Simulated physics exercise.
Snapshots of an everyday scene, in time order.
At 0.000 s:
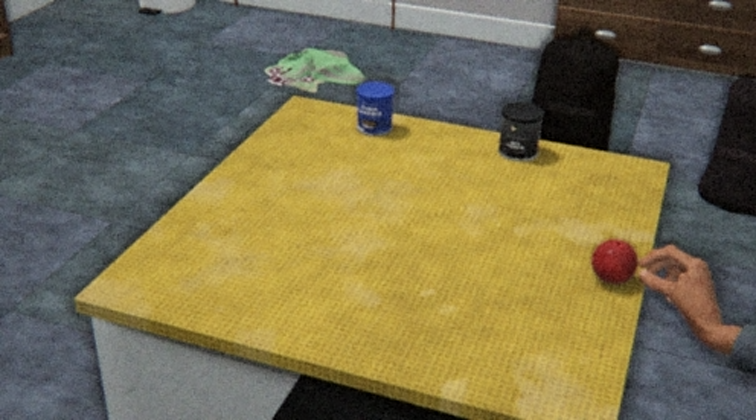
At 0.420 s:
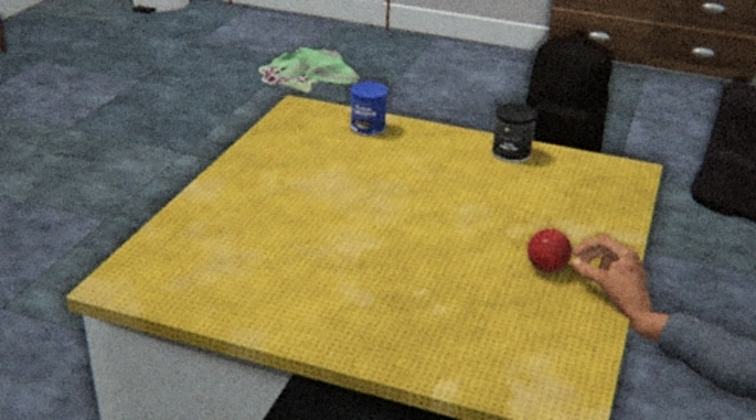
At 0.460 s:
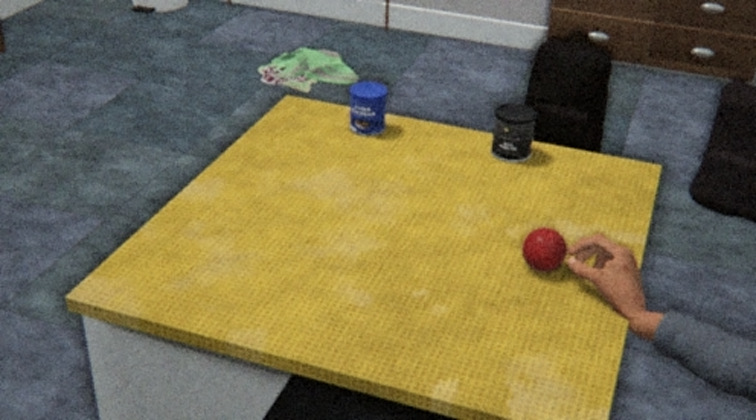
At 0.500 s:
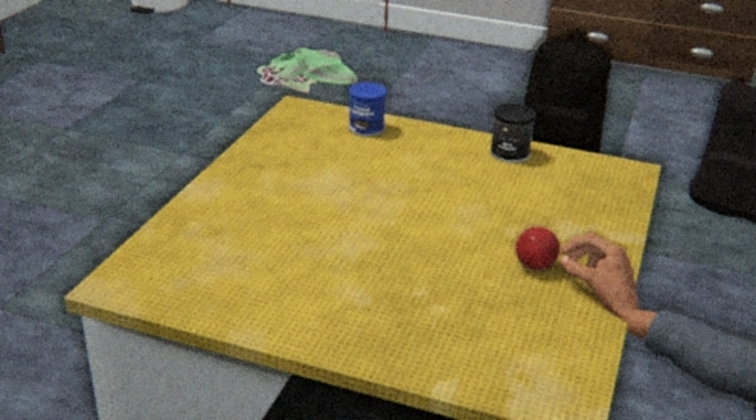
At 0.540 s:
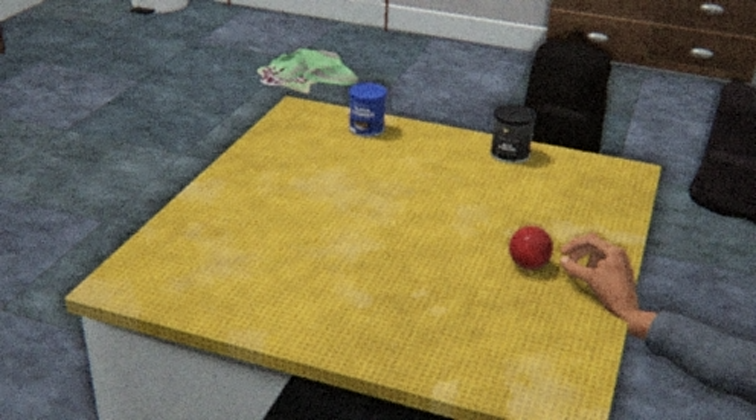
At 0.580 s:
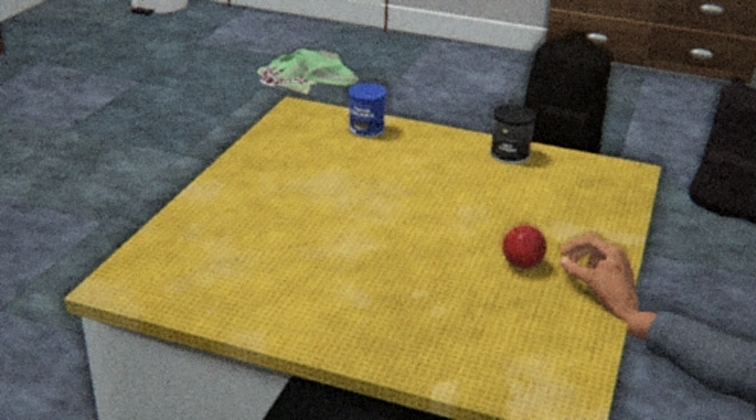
On a yellow table with a blue can and a black can near the far edge, a hand moved a red apple left, then stayed behind as the apple rolled slightly farther left.
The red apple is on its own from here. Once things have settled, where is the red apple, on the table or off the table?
It halts before the edge.
Around 0.78 s, red apple displaced about its own width near (498, 241).
Around 0.88 s, red apple displaced about its own width near (489, 239).
Finally (1.6 s), moved from the start, red apple. Final places as the last picture's camera would see them, red apple near (475, 236).
